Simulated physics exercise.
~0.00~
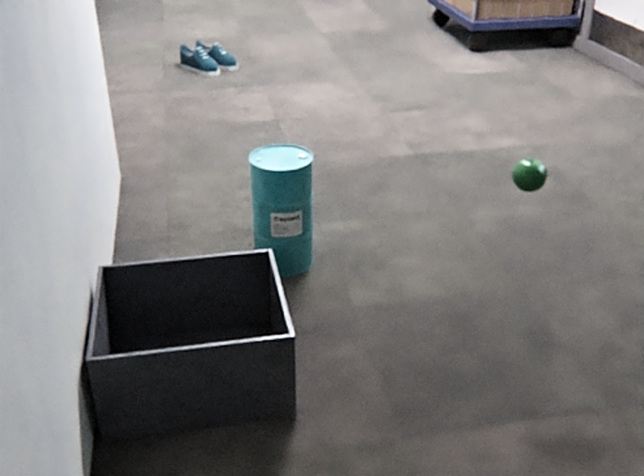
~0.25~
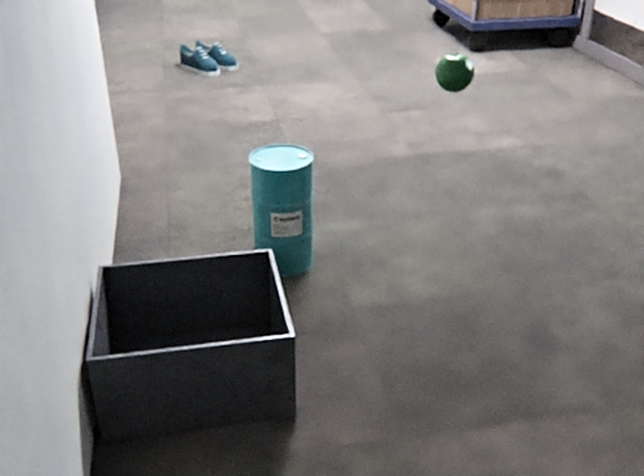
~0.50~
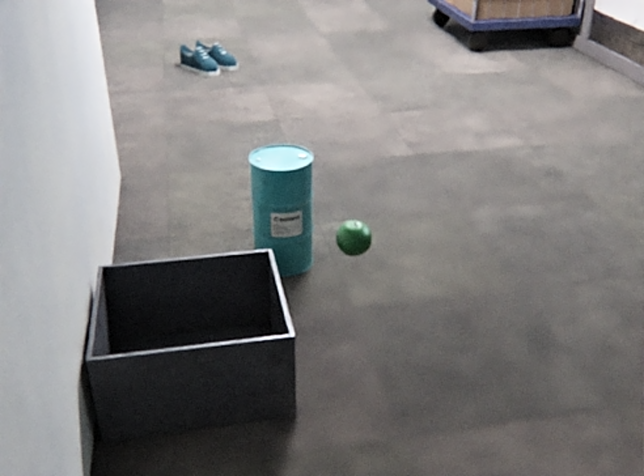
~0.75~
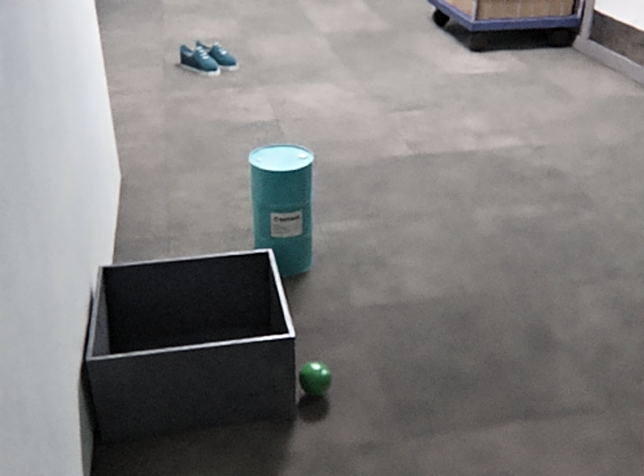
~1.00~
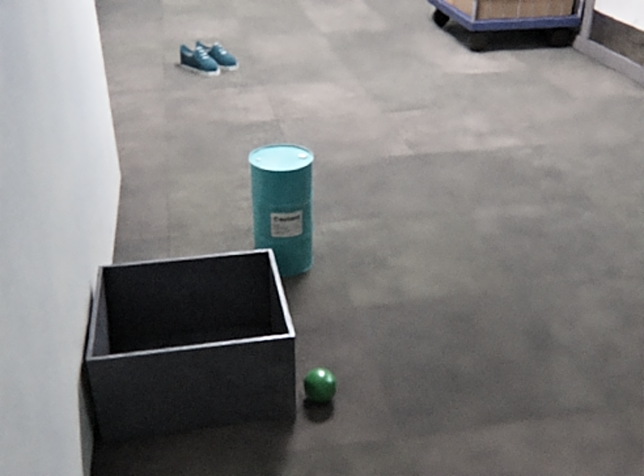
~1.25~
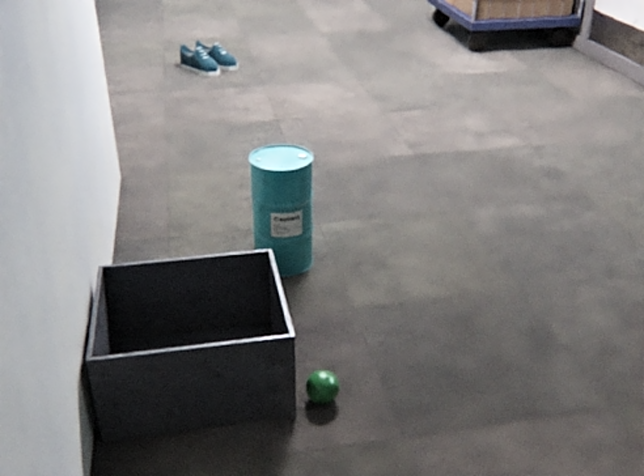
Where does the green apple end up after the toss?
It ends up outside the box, on the floor just to the right of its front corner.
